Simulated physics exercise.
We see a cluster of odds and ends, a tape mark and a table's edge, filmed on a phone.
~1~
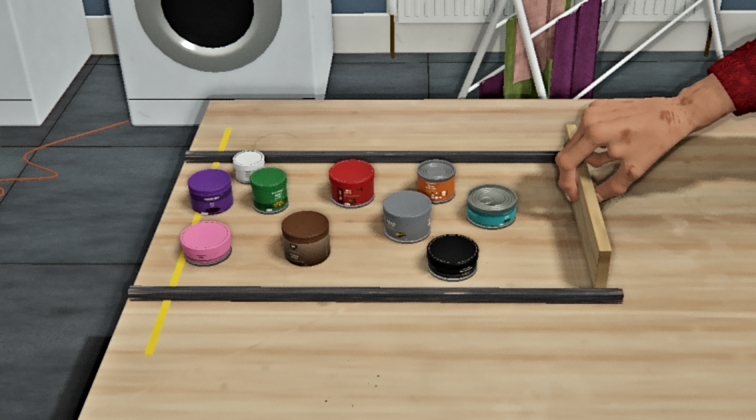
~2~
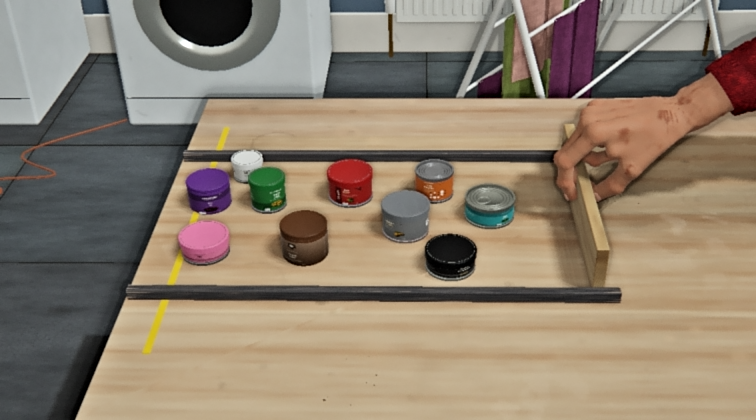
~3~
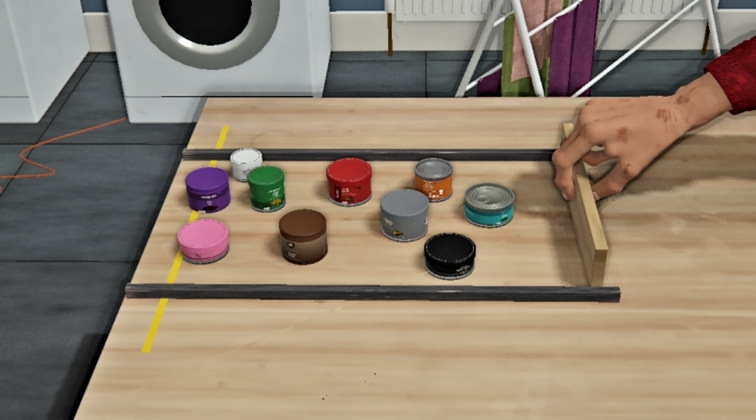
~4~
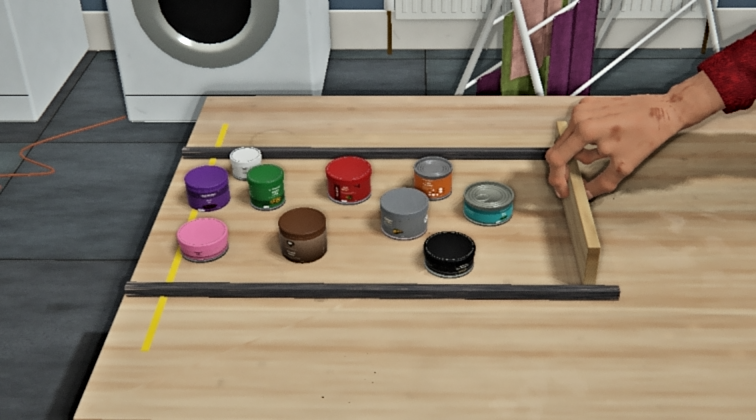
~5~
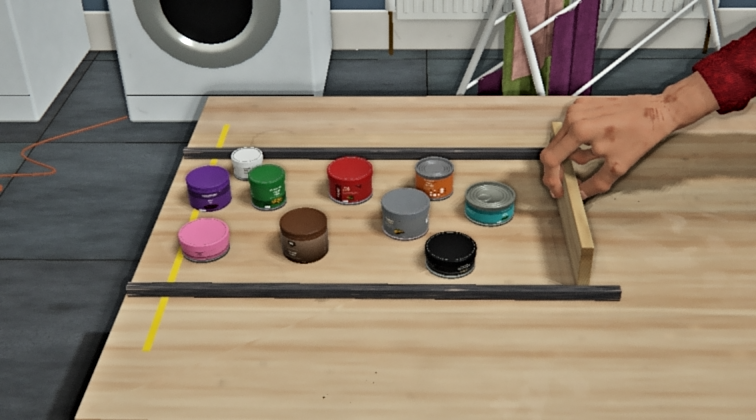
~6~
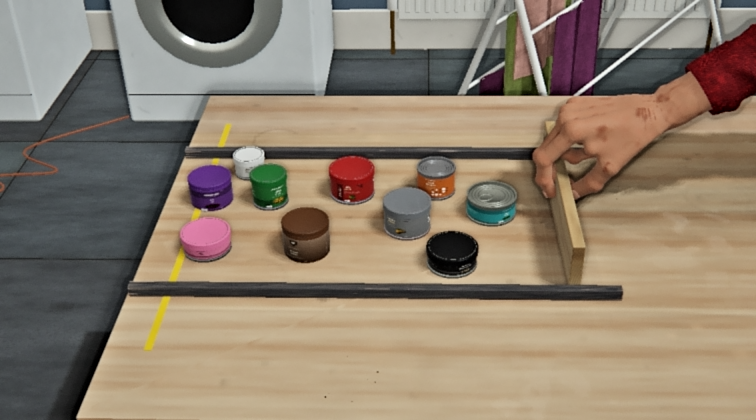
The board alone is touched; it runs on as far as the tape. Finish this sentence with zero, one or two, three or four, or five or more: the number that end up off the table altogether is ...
The number that end up off the table altogether is five or more.
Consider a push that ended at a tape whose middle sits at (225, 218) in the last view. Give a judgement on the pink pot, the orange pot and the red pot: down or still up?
In order, the pink pot goes off the edge, then the orange pot keeps its spot, then the red pot keeps its spot.
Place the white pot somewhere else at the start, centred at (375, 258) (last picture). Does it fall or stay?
From that start, the object then does not stay.
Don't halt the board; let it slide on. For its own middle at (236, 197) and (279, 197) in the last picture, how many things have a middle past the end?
By place, the count comes to 2 and 0.
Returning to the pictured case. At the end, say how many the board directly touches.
That would be 4 of them.
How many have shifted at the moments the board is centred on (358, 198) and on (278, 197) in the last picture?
Moved so far: 7, then 10.
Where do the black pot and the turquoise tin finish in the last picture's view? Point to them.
They end up close to (151, 260) and (174, 201).
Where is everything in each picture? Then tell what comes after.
The first picture shows purple tub (211, 192); pink pot (207, 244); white pot (250, 168); board (584, 202); tape (195, 222).
The second picture shows pink pot (205, 243); orange pot (434, 182).
The third picture shows white pot (247, 165); grey tin (405, 215).
The fourth picture shows purple tub (208, 188); red pot (349, 181).
The fifth picture shows pink pot (205, 240); board (569, 199).
The sixth picture shows purple tub (211, 188); pink pot (206, 240); white pot (249, 163); board (561, 198); tape (195, 218).
Soon after, none off yet; purple tub at rest near (211, 188); pink pot at rest near (206, 240); white pot at rest near (249, 163).
After that, none off yet; purple tub moving near (199, 189); pink pot moving near (196, 239); white pot at rest near (249, 163).
In the end, the number that fall off is five or more; gone, red pot, brown tub, green tin, white pot, pink pot and purple tub.
